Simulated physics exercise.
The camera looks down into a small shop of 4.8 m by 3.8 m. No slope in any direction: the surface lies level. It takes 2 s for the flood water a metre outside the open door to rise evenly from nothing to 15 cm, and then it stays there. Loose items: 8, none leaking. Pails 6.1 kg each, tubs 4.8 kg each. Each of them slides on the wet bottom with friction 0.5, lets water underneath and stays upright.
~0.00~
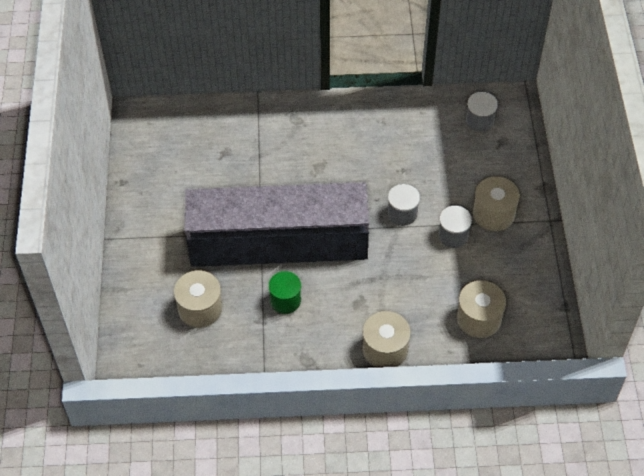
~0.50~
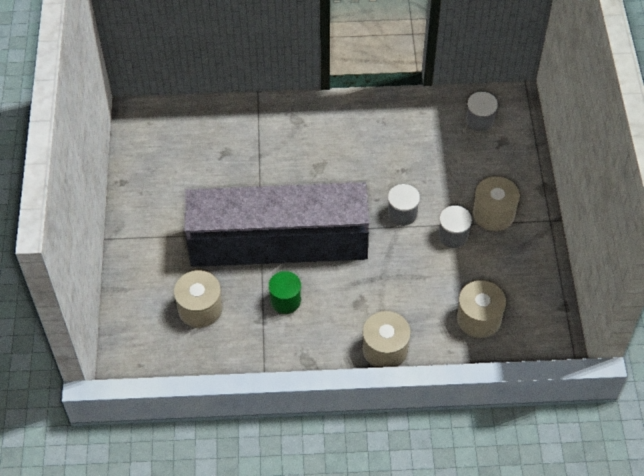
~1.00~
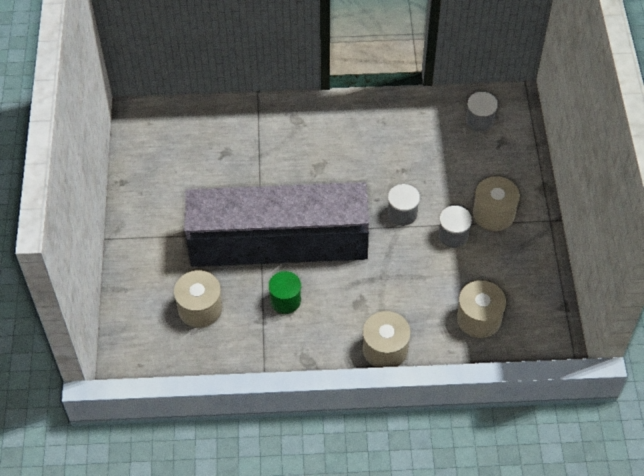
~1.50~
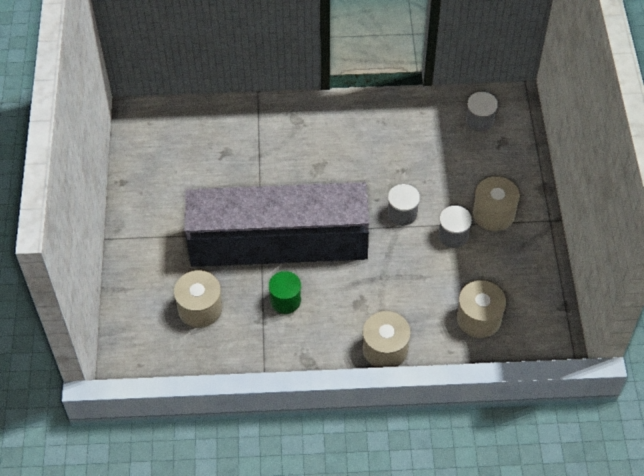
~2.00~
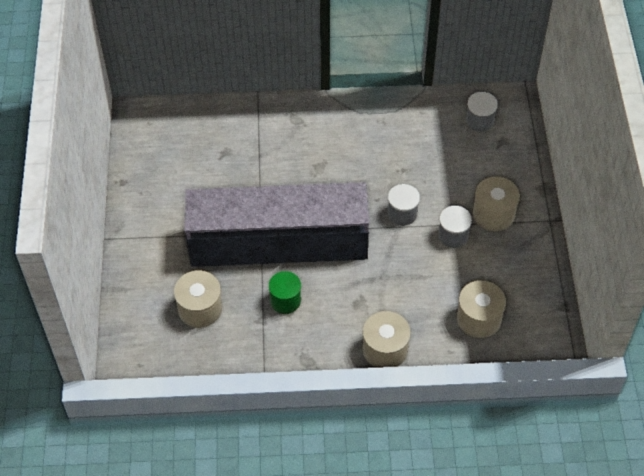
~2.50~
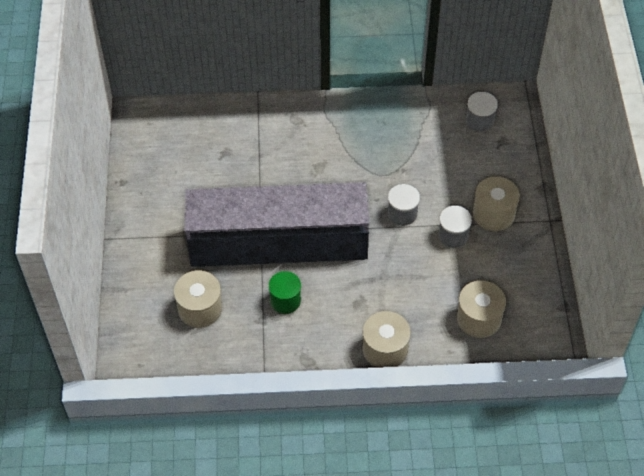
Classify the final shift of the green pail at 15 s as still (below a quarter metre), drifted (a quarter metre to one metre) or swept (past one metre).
Still.
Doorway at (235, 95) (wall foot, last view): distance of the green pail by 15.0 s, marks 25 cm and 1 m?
With that change, the green pail stays nearly motionless.
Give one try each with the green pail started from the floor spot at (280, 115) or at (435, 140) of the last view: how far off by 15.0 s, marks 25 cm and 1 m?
In turn: It hardly budges; it creeps a little.
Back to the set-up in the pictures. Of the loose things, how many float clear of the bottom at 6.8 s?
1.
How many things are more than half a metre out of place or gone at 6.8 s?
2.
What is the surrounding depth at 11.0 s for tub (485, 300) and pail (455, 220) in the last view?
I'd estimate 6 cm for the first and 7 cm for the second.
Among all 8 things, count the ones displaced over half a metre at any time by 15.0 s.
I count 6.
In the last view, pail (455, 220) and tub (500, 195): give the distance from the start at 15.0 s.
Shifts: 100 cm / 350 cm.
After 3.5 s the green pail is near (285, 285), 0.0 m from its start, aground; 0 afloat.
After 6.8 s the green pail is near (285, 285), 0.0 m from its start, aground; 1 afloat.
After 11.0 s the green pail is near (285, 285), 0.0 m from its start, aground; 3 afloat.
After 15.0 s the green pail is near (285, 285), 0.0 m from its start, aground; 5 afloat.
